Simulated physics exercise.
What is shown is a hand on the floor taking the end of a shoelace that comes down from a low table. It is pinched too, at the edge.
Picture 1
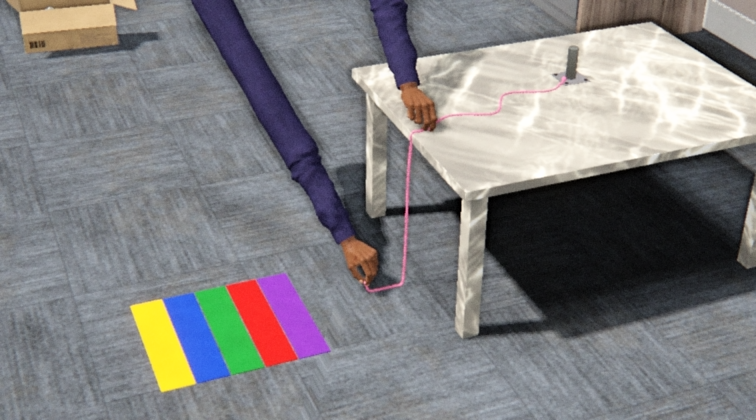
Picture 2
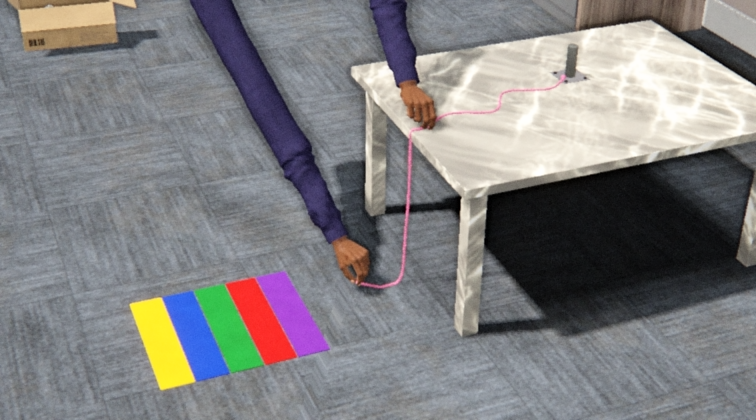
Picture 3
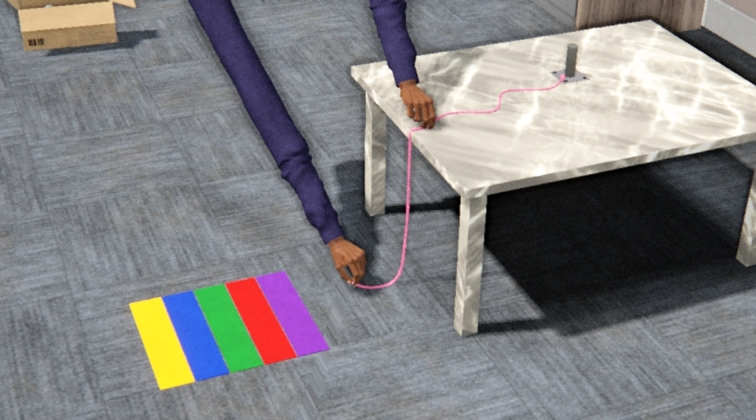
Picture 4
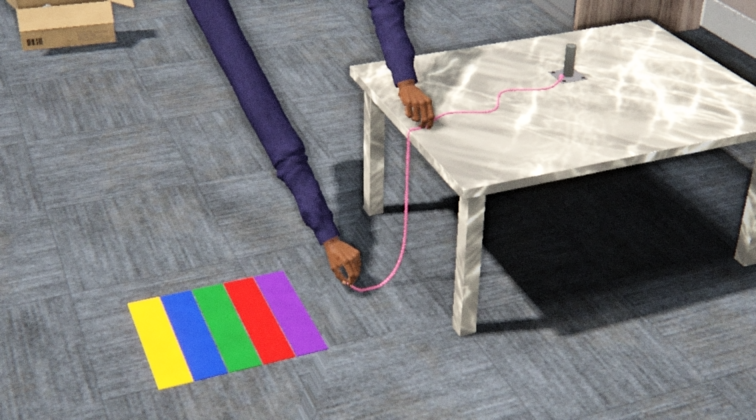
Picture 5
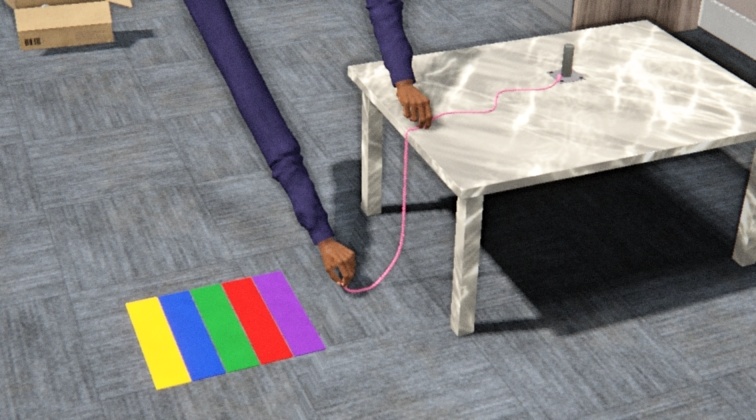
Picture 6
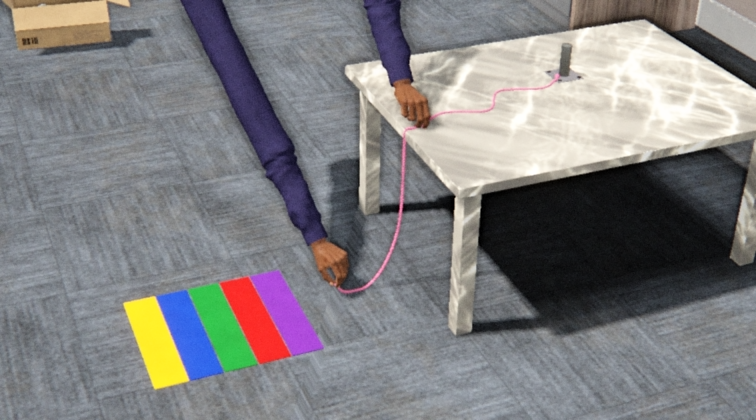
The video shows one hand pinching a pink cord at a low table's edge while another, near the floor, draws its hanging end slightly left, toward a panel of coloured stripes, the cord's lower bend widening into a smooth curve.
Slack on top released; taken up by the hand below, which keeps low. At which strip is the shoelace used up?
At the green one.
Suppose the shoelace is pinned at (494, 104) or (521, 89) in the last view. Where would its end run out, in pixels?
Try by try: (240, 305), (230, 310).
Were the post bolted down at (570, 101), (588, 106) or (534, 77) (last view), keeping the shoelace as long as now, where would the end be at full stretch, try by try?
About (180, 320), then (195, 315), then (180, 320).
A little later, end near (270, 299); over purple.
Next, end near (238, 306); over red.
When it is tight, end near (220, 310); over green. It gets as far as the green strip.
